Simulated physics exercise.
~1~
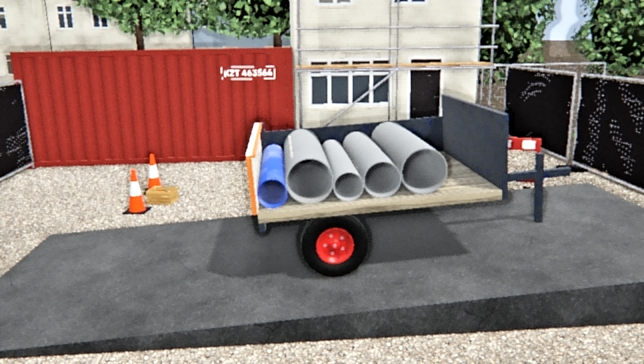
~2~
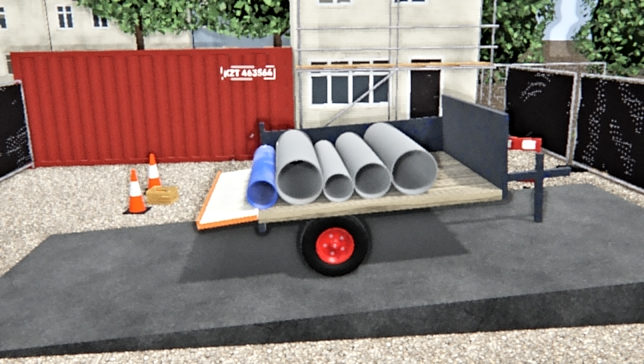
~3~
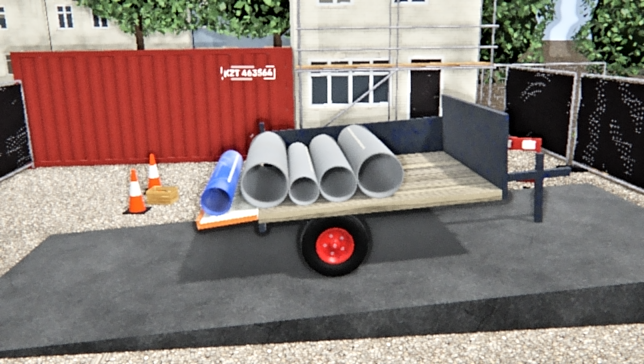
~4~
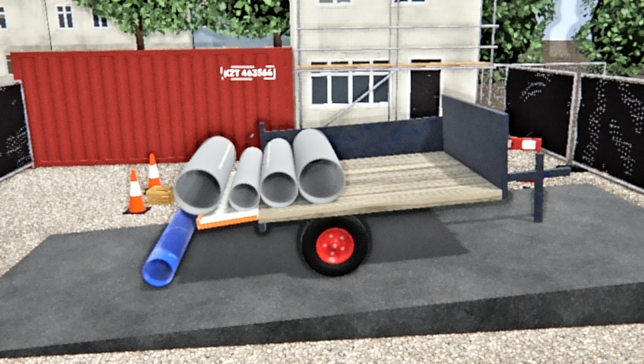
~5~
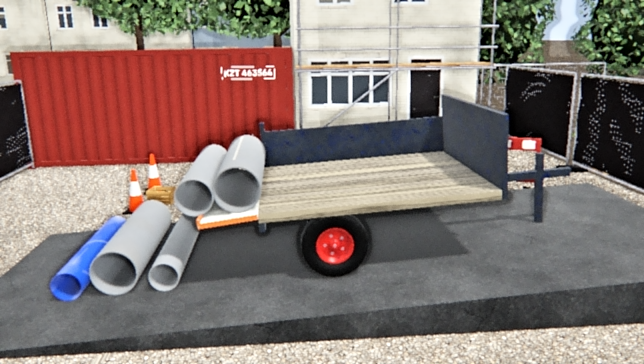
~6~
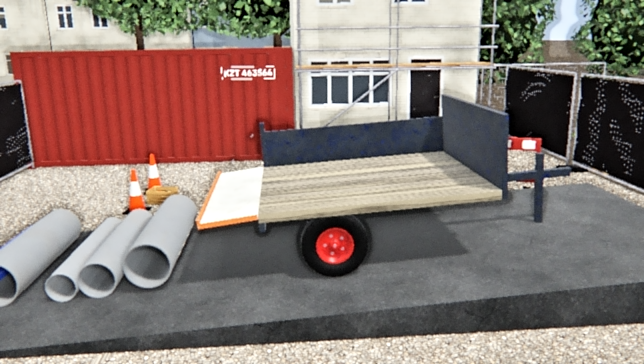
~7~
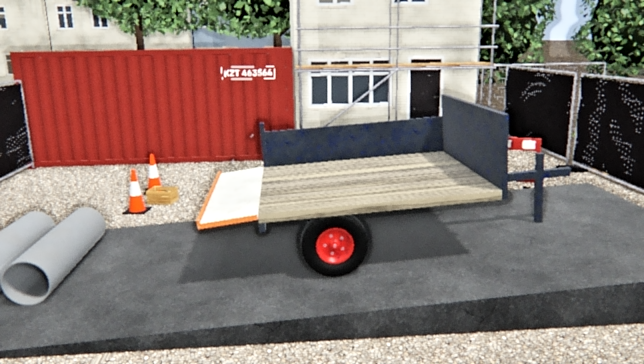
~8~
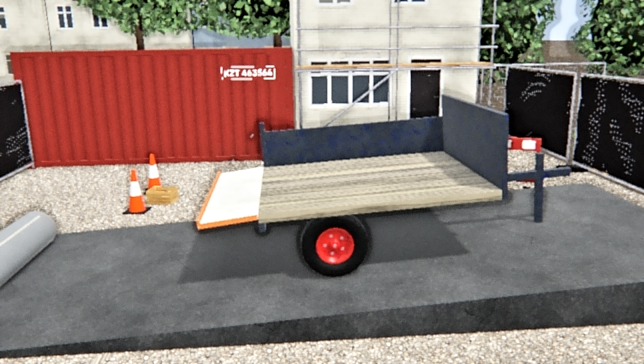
At first, a blue pipe and four grey pipes lie side by side on a wooden trailer bed in front of a red container, with the orange-edged tailgate upright at the left. The tailgate drops open to the left, and the pipes begin rolling toward it. The blue pipe crosses the lowered gate first and tumbles off its edge, with the grey ones close behind. One after another they drop to the ground and keep rolling left, the blue one leaving view ahead of the rest. Finally the trailer stands empty, with only part of one grey pipe visible at the left edge.
